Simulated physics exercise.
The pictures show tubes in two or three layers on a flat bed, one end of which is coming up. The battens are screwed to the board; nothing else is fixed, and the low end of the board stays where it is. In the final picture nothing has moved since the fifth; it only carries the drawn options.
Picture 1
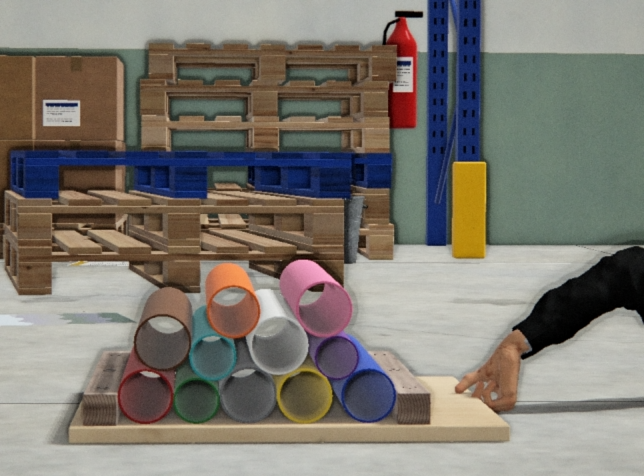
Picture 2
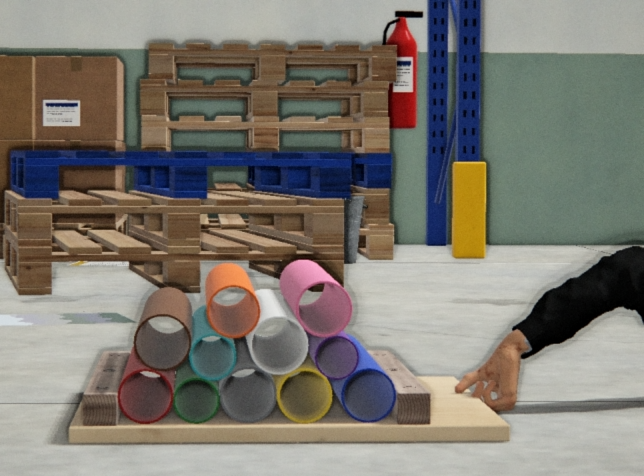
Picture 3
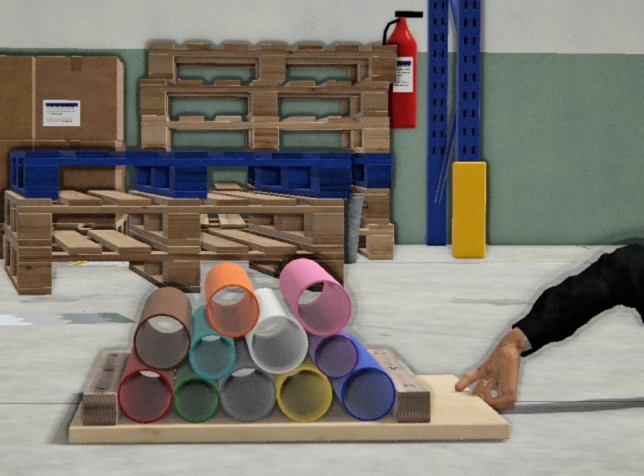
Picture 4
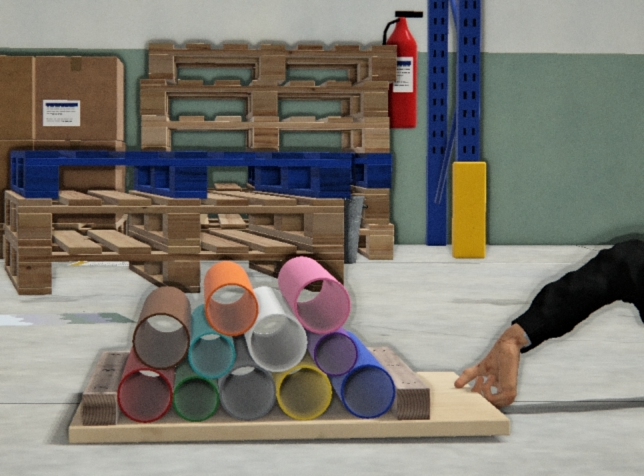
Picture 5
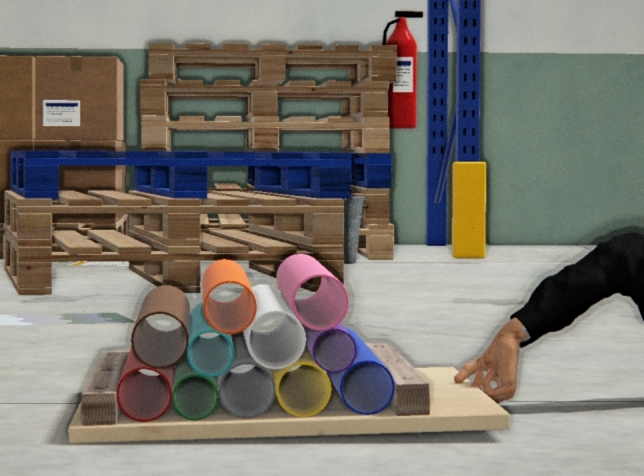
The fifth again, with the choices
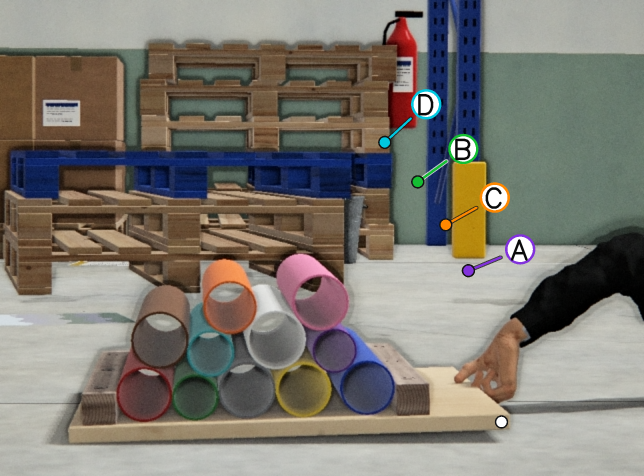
A hand at the right gripped the end of a flat board stacked with colourful tubes between two wooden battens and raised that end very slightly, while the tubes barely shifted in their pile.
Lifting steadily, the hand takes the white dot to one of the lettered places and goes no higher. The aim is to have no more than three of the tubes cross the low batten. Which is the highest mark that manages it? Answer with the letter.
The highest mark that will do is A.
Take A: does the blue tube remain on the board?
The blue tube: Yes.
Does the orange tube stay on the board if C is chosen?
No.
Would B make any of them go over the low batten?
Yes.
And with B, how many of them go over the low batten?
With B, six.
On the marked copy, A at (468, 271); B at (418, 182); C at (446, 225); D at (385, 142); the white dot at (502, 422).
With A. Early on, board at 15°.
Further on, board at 22°.
At the end, board at 22°, three over the low batten (turquoise, brown, orange).
As for the rest, B six over the low batten; C five over the low batten; D six over the low batten.
